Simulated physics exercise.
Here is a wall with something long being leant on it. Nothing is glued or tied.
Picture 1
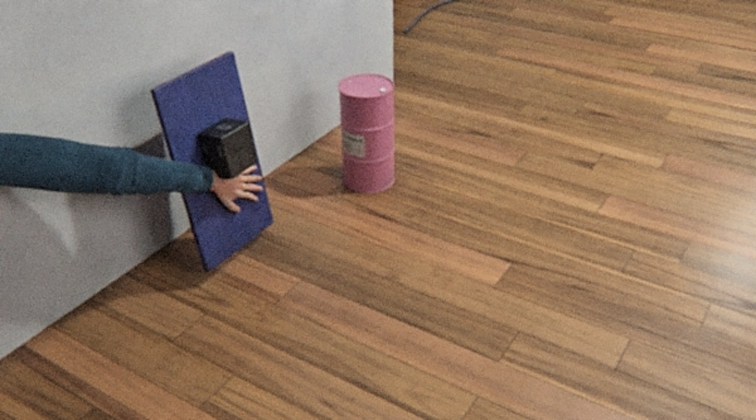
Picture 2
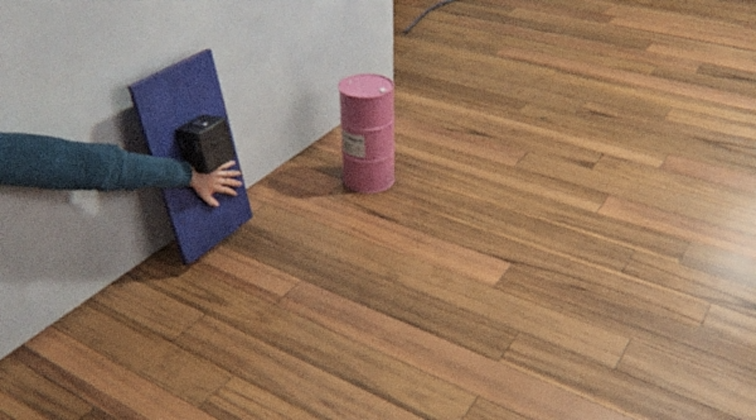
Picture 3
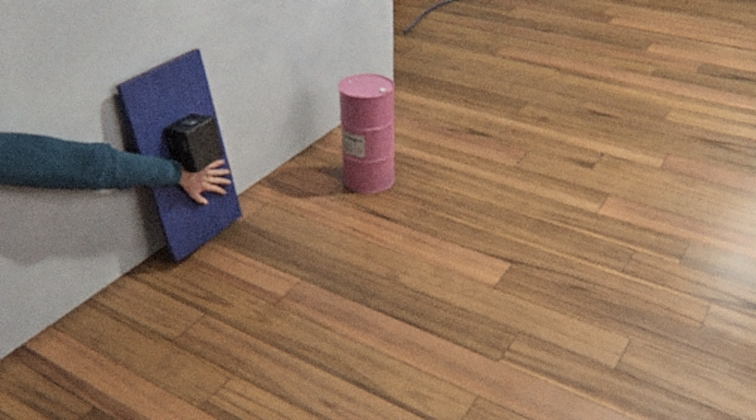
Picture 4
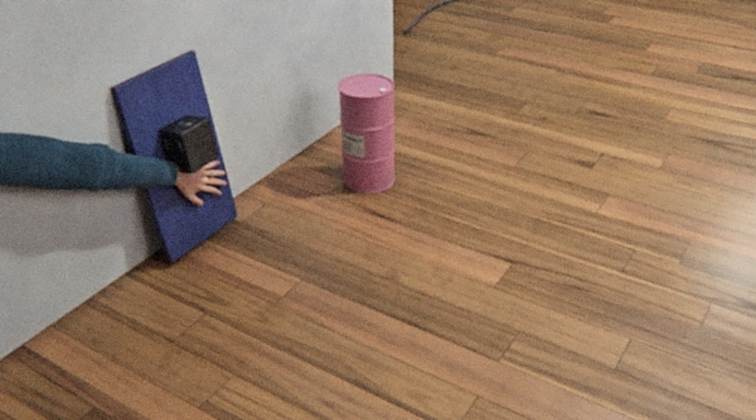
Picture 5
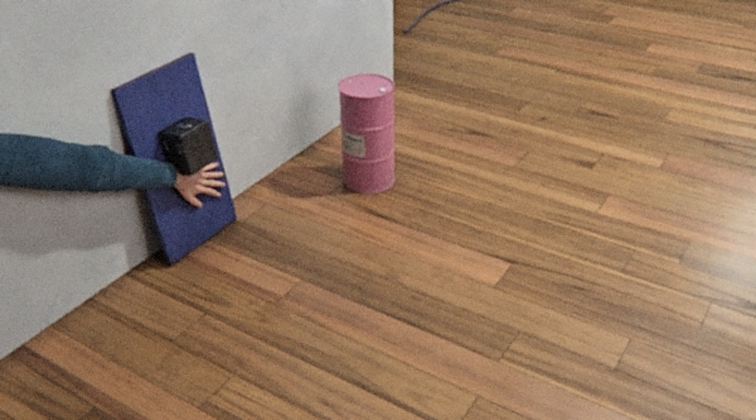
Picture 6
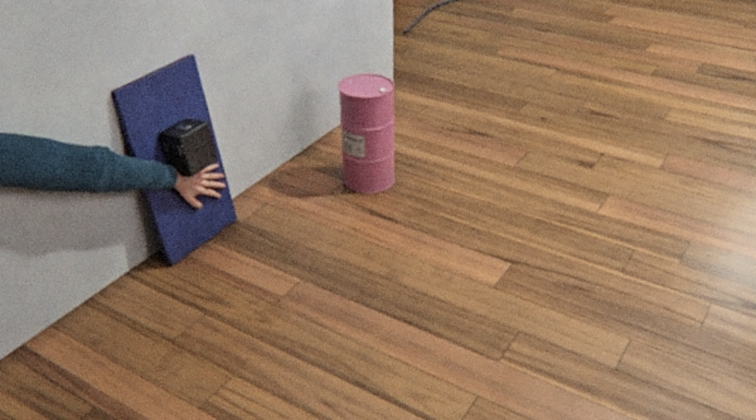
An arm in a dark teal sleeve moved a tall blue board a short way left and leant it against the pale wall, then kept its hand there while a pink canister stood nearby.
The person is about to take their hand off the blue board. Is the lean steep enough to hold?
It stays up.
Then, 0.40 s on from there, no change.
Then, 0.90 s on from there, blue board resting near (180, 162).
In the end, both unmoved. At the end, from the last picture's camera, blue board near (180, 162). The board holds.
